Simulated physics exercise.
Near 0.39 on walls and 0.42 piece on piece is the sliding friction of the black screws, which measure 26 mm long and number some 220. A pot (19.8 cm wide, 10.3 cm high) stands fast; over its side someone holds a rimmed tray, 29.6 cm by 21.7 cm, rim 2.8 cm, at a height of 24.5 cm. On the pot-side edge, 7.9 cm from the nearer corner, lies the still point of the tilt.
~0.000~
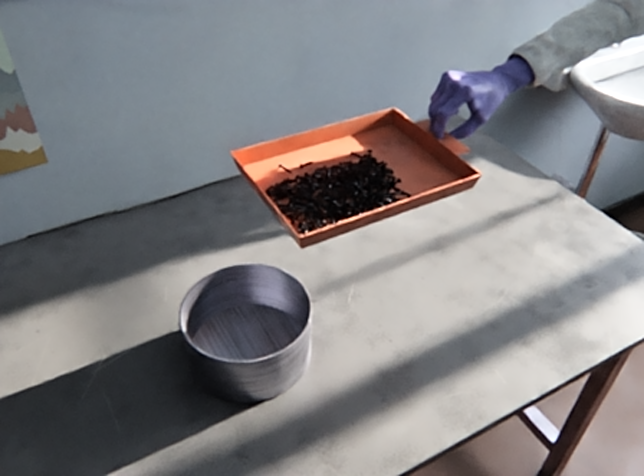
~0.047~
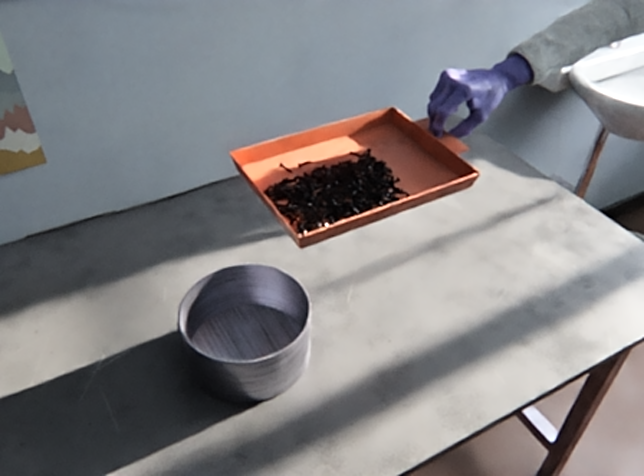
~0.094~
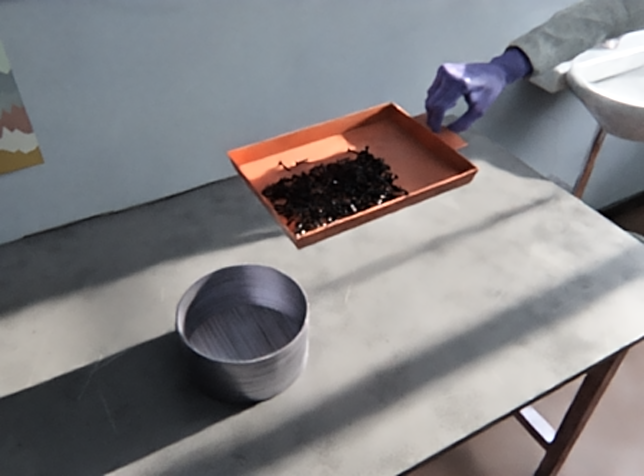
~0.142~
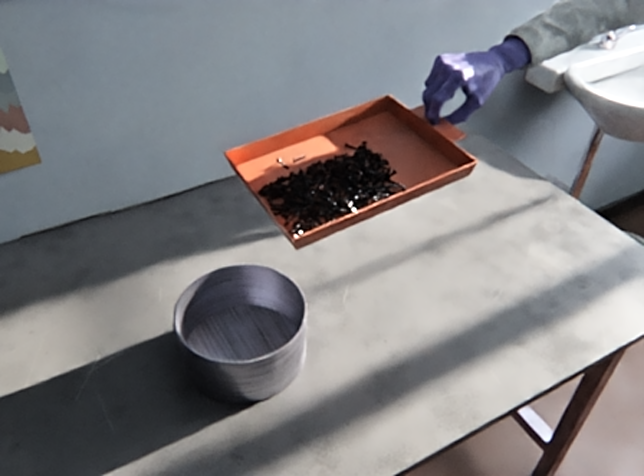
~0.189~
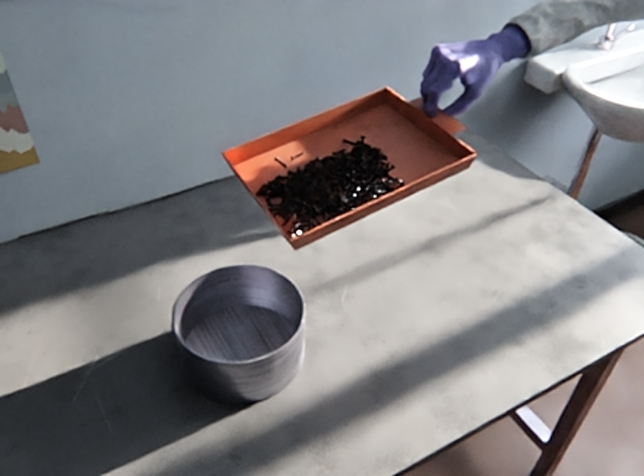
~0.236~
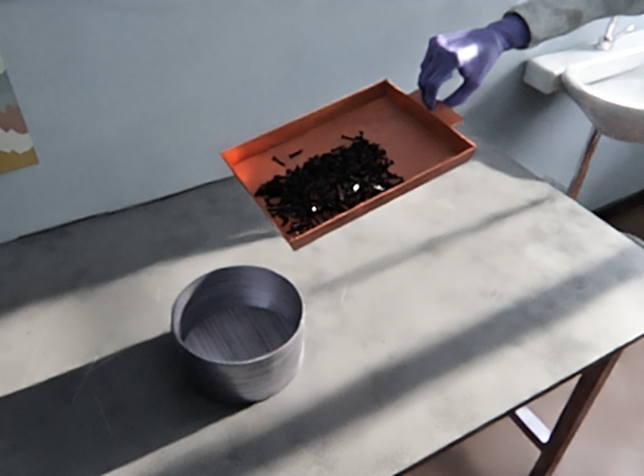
The footage shows a purple-gloved hand at the right side of an orange rimmed tray of small dark pieces, held above a table with a round grey pot, as the tray's right side rises slightly and its left front corner becomes lowest.
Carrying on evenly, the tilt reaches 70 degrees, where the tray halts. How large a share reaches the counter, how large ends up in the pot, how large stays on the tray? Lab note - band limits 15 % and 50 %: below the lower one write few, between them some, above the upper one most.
Counter = few; pot = some; tray = most.
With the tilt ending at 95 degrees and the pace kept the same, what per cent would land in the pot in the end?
I'd put it at close to 95 per cent.
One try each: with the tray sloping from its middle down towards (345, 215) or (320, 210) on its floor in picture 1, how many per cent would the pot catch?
Estimate: Some 25 % and some 20 % respectively.
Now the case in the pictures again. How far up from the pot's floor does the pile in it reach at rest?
Height: Approx. 1.5 cm.
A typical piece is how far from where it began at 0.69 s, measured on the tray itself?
4 cm.
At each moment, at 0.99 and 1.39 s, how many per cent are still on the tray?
Close to 100 at the first time and 80 at the second.
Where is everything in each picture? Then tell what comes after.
In the first picture, tray tilt 0 degrees, front corners at (302, 233) and (476, 173); middle of the pieces at (338, 193); pot at (246, 308).
In the second picture, tray tilt 1 degrees, front corners at (301, 233) and (475, 172); middle of the pieces at (337, 193).
In the third picture, tray tilt 2 degrees, front corners at (298, 234) and (473, 168); middle of the pieces at (335, 191).
In the fourth picture, tray tilt 5 degrees, front corners at (295, 235) and (472, 160), lowest corner left front; middle of the pieces at (333, 189).
In the fifth picture, tray tilt 8 degrees, front corners at (293, 236) and (471, 153), lowest corner left front; middle of the pieces at (331, 186).
In the sixth picture, tray tilt 11 degrees, front corners at (291, 237) and (470, 146), lowest corner left front; middle of the pieces at (330, 184); pot at (238, 310). Its pace works out near 65 degrees a second.
After 0.69 s, tilt 39 degrees; the tray holds 100 %, the pot 0 %.
After 0.99 s, tilt 58 degrees; the tray holds 100 %, the pot 0 %.
After 1.39 s, tilt 70 degrees; the tray holds 80 %, the pot 10 %.
At rest (2.5 s), counter 0 %, pot 35 %, tray 65 %.
